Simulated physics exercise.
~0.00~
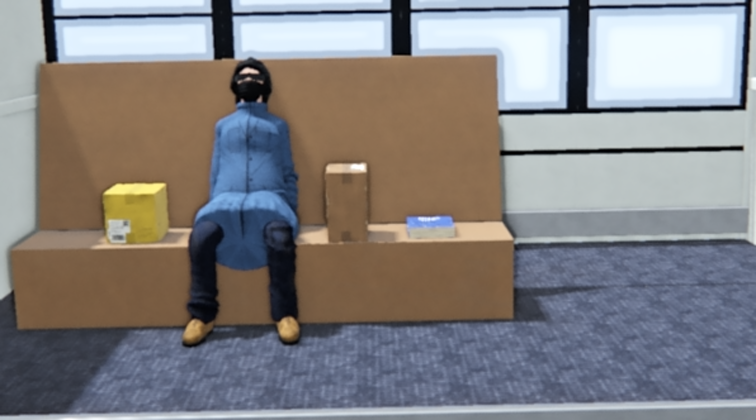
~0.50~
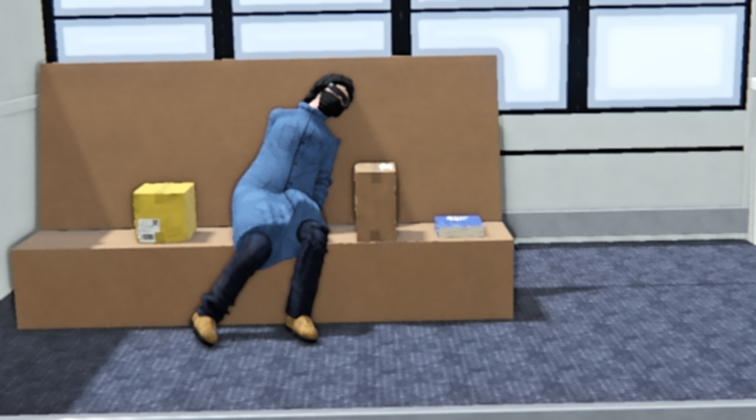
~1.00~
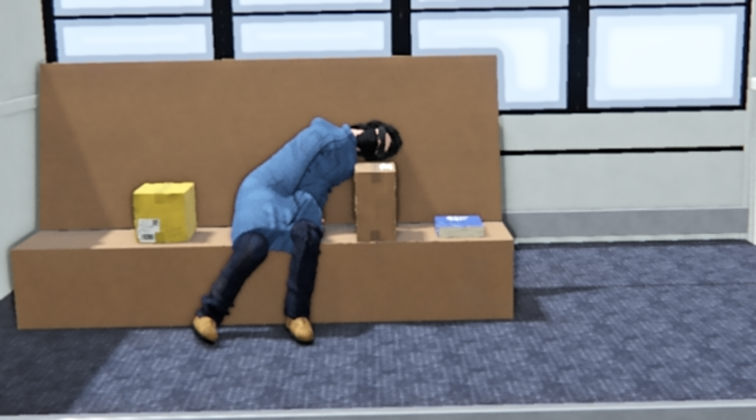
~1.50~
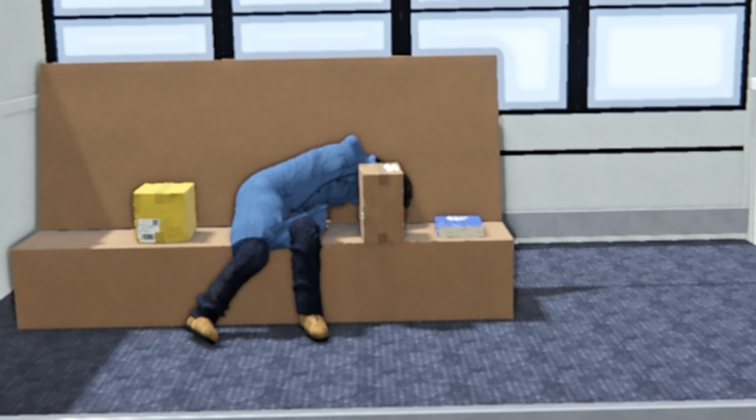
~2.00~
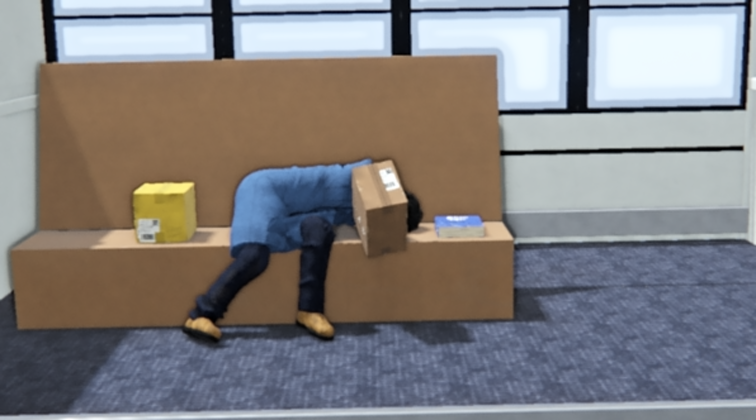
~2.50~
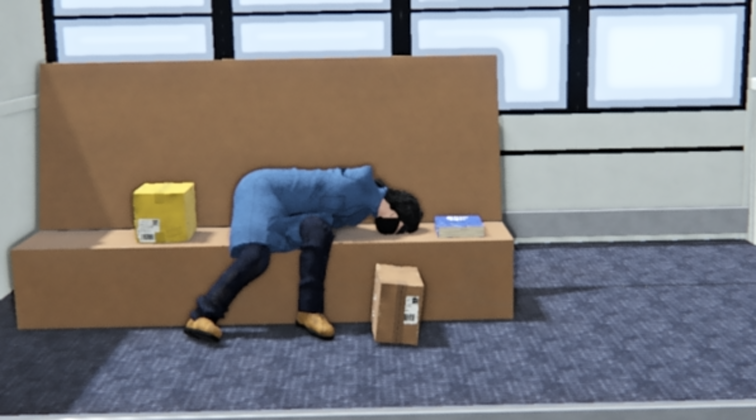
A limp sleeper in a long blue coat, dark trousers, tan shoes and a black face covering sits on a brown bench in a train car, seen from the front by a still camera. A yellow box stands at left, with a tall brown box and a flat blue item at right. All shift slightly right, and the sleeper tips right, head coming down onto the brown box. As the sleeper sinks lower, the box leans, then drops off the front. The sleeper ends slumped along the seat, the yellow and blue things still on it.
